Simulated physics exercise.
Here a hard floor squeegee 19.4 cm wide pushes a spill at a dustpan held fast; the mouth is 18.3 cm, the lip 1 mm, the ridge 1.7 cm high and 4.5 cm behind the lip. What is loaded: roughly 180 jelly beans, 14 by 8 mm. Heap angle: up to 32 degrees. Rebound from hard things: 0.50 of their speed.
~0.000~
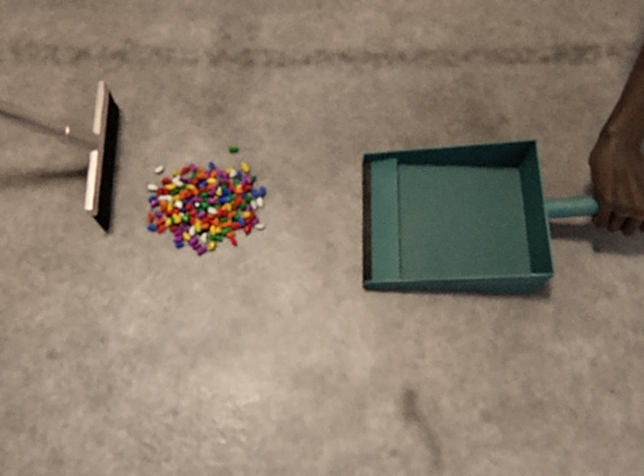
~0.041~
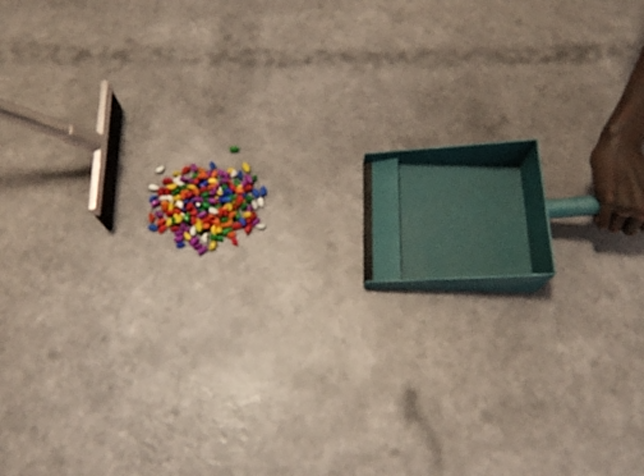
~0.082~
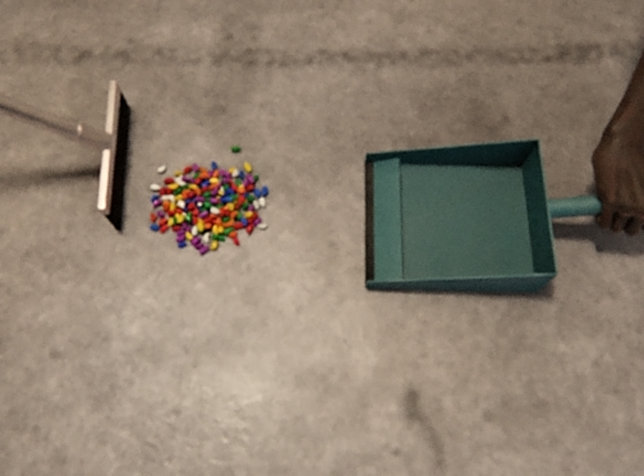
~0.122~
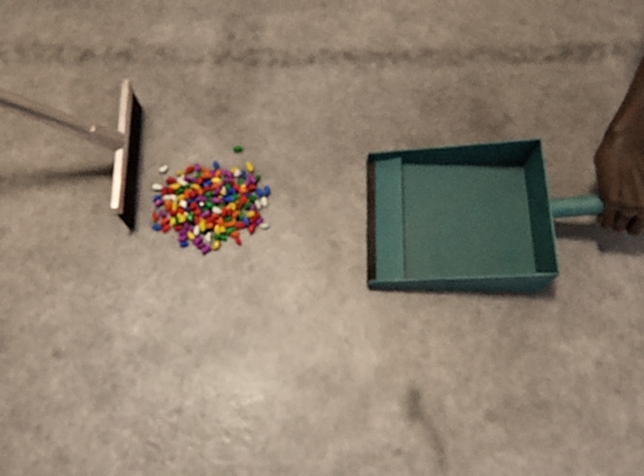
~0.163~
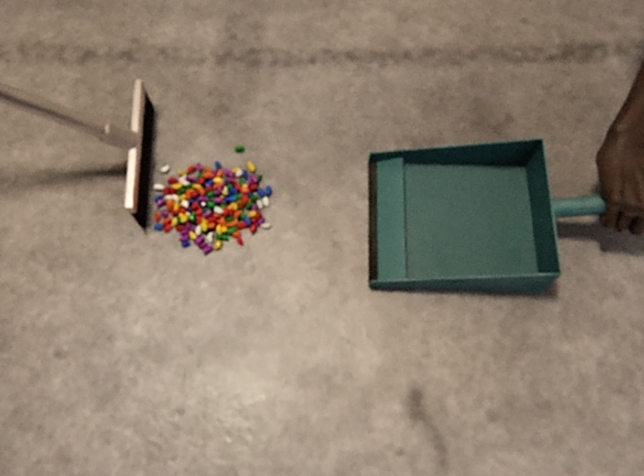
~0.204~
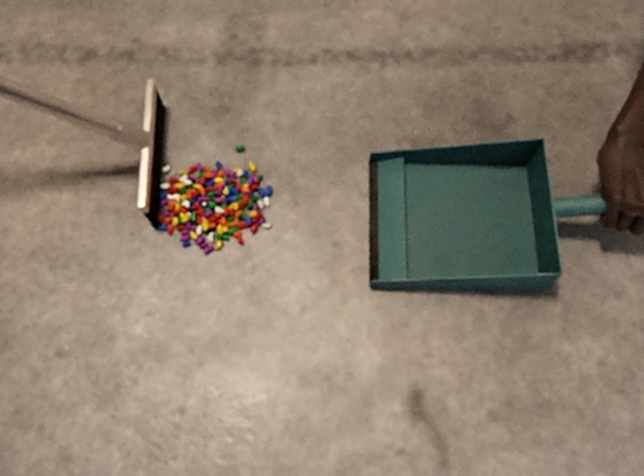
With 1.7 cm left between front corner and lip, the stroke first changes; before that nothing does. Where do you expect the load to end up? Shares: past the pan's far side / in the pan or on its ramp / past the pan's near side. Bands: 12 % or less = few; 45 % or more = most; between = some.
Shares - far side: Some; pan: Some; near side: Few.
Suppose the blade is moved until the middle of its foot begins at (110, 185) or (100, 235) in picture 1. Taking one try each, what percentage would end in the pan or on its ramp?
Roughly 35 % and 35 %.
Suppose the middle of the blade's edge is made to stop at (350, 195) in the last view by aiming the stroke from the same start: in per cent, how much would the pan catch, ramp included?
Some 35 per cent.
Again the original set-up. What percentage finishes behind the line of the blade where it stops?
Roughly 40 per cent.
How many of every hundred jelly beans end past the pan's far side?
Roughly 15 %.
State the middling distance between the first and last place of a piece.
About 20 cm.
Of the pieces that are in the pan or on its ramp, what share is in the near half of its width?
Something like 10 in a hundred.
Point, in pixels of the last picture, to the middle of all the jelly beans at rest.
Approximately (363, 207) in the last view.
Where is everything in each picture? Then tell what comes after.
In the first picture, blade from (92, 211) to (104, 89), moved 0.0 cm, 0 of the pieces shifted so far; middle of the pieces at (206, 200); pan at (459, 225).
In the second picture, blade from (95, 211) to (108, 88), moved 0.3 cm, 0 of the pieces shifted so far; middle of the pieces at (207, 200).
In the third picture, blade from (104, 210) to (116, 88), moved 1.2 cm, 0 of the pieces shifted so far; middle of the pieces at (208, 199).
In the fourth picture, blade from (118, 209) to (128, 87), moved 2.6 cm, 0 of the pieces shifted so far; middle of the pieces at (210, 199).
In the fifth picture, blade from (131, 209) to (141, 87), moved 4.1 cm, 0 of the pieces shifted so far; middle of the pieces at (212, 199).
In the sixth picture, blade from (144, 208) to (152, 86), moved 5.6 cm, 5 of the pieces shifted so far; middle of the pieces at (213, 199); pan at (466, 224). Its pace works out near 0.36 m/s, heading 4 degrees away from the viewer's side.
After 0.56 s, middle of the blade 17 cm from the lip; 0 % over the lip, far side 10 %, near side 0 %.
After 0.80 s, middle of the blade 8 cm from the lip; 0 % over the lip, far side 15 %, near side 0 %.
After 1.15 s, middle of the blade 2 cm from the lip; 20 % over the lip, far side 15 %, near side 0 %.
At rest (2.1 s), far side 15 %, pan 20 %, near side 0 %, in front of the lip or behind the blade 60 %.
